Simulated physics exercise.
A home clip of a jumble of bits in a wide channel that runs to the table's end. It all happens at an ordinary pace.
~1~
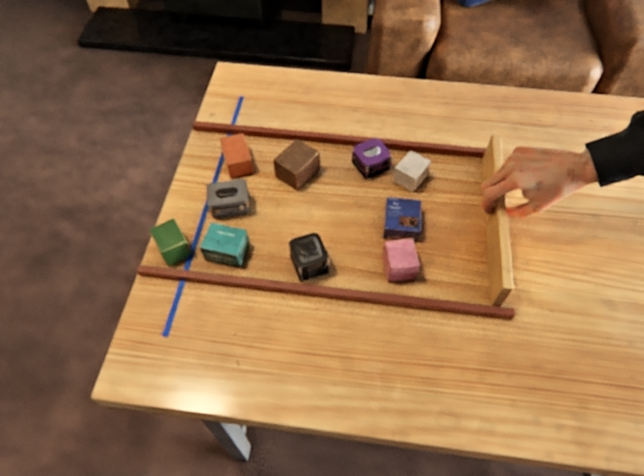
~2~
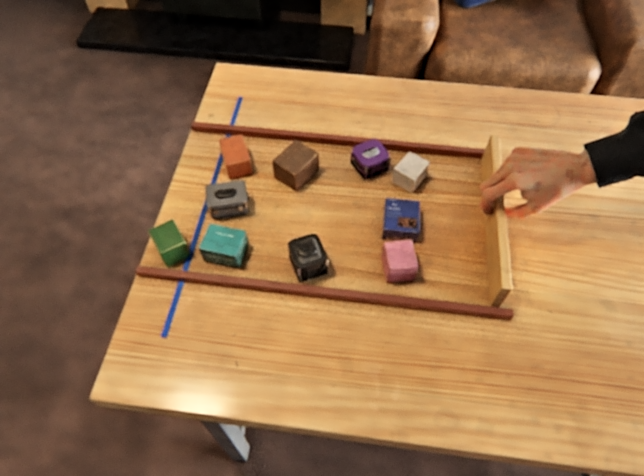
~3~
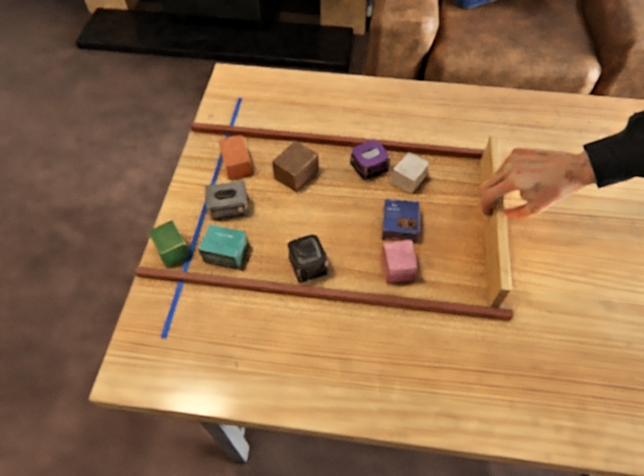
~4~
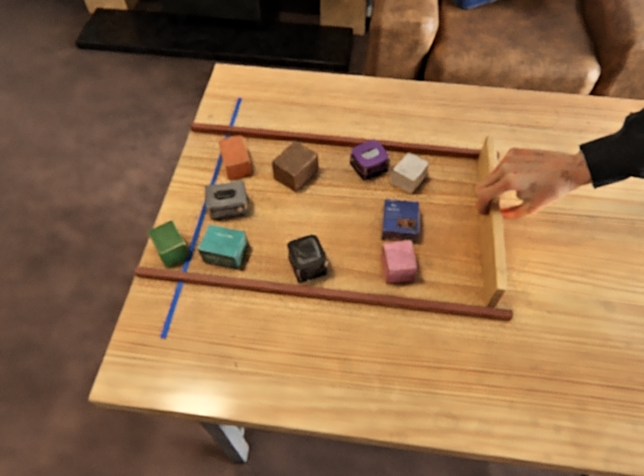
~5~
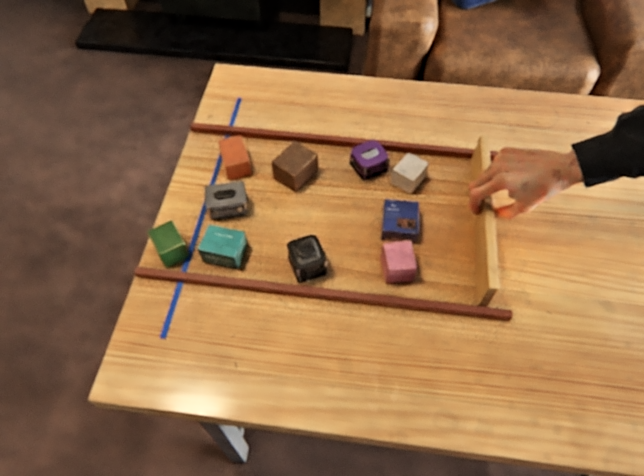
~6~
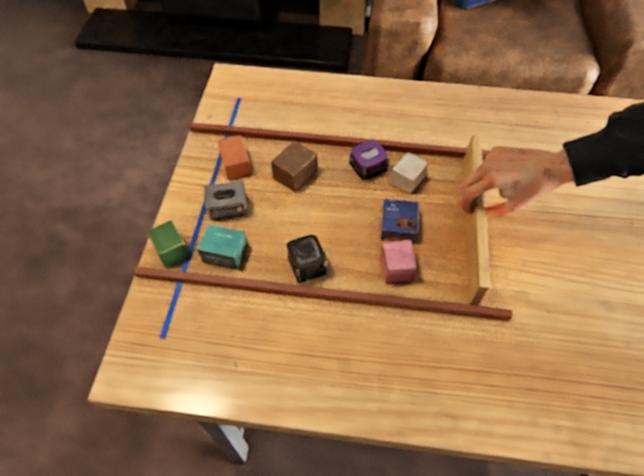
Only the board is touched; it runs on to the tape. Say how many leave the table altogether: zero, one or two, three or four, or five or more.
The number that fall off is three or four.
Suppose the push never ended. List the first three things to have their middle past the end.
In order: The green block, then the turquoise box, then the orange block.
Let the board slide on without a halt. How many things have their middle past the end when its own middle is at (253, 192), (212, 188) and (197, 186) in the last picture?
It would be 1, 4 and 6.
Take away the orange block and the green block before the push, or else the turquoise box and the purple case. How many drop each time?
First 2, then 3.
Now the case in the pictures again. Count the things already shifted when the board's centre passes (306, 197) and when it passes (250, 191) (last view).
At the one place 7, at the other 10.
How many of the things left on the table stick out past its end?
Overhanging: 2.
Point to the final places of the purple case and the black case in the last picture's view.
The purple case at (202, 140), the black case at (145, 242).
Soon after, none off yet; green block at rest near (168, 244); orange block at rest near (234, 157); grey case at rest near (227, 201).
After that, none off yet; green block tilting well over near (122, 251); orange block displaced about its own width near (191, 151); grey case displaced about its own width near (189, 195).
In the end, the number that fall off is three or four; gone, turquoise box, grey case, orange block and green block.
